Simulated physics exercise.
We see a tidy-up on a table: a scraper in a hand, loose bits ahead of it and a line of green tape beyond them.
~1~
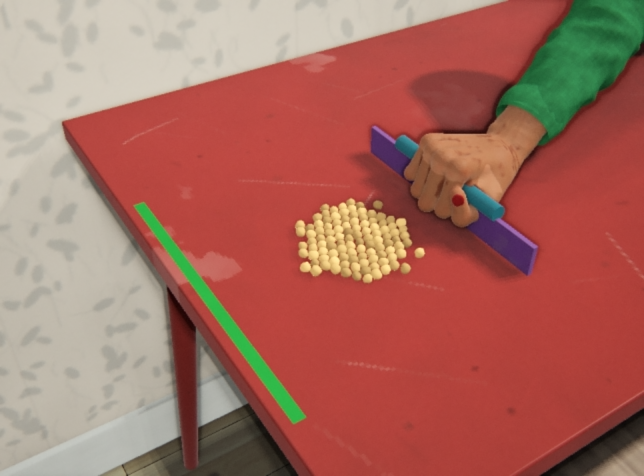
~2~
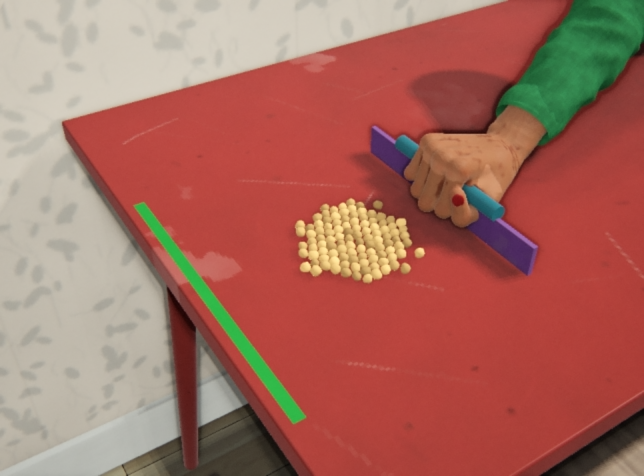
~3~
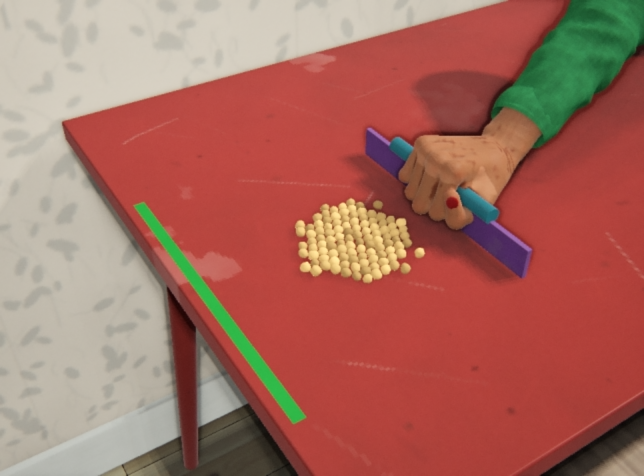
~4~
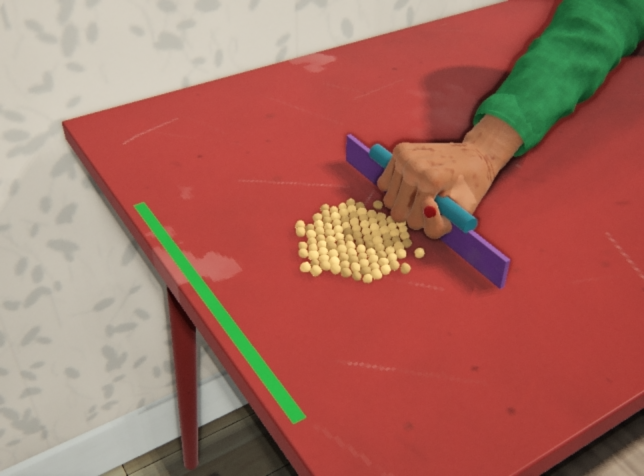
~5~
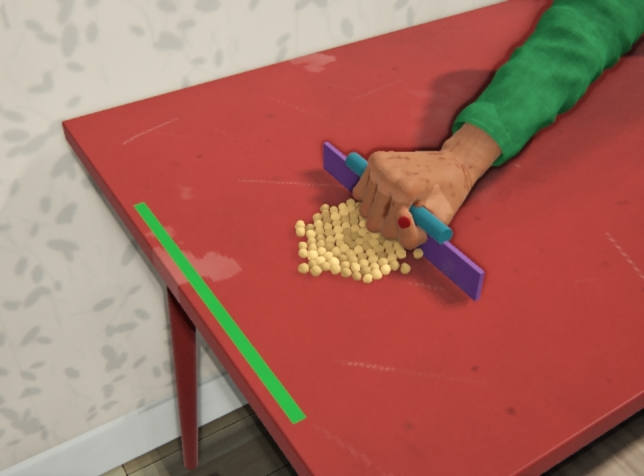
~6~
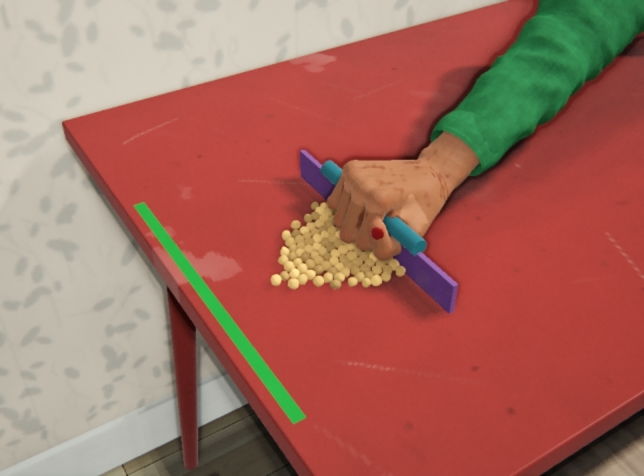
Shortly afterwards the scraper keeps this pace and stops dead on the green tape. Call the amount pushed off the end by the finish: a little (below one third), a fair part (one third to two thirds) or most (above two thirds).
Most goes off.
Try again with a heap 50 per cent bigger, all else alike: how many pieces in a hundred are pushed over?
Expected share: Around 100 %.
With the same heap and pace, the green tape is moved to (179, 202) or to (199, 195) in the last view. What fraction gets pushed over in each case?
Case one: Around 30 percent; case two: 10 percent.
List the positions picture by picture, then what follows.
In the first picture, scraper (519, 250), at rest; green tape (145, 213), right by the edge; edge at (194, 308); the heap (359, 243), dried chickpeas.
In the second picture, scraper (519, 250), at rest.
In the third picture, scraper (513, 252); the heap (359, 243).
In the fourth picture, scraper (491, 262).
In the fifth picture, scraper (466, 274); the heap (360, 242), about a tenth pushed along.
In the sixth picture, scraper (440, 286); green tape (145, 213); edge at (194, 308); the heap (331, 248), almost all pushed along.
Just after the last frame, scraper still moving, near (287, 242); heap all on the table, its front near (211, 303).
A moment on, scraper stopped at the green tape; heap the larger part over the edge.
Further on, scraper stopped at the green tape; heap every one over the edge.
When it is over, scraper stopped at the green tape; heap every one over the edge.
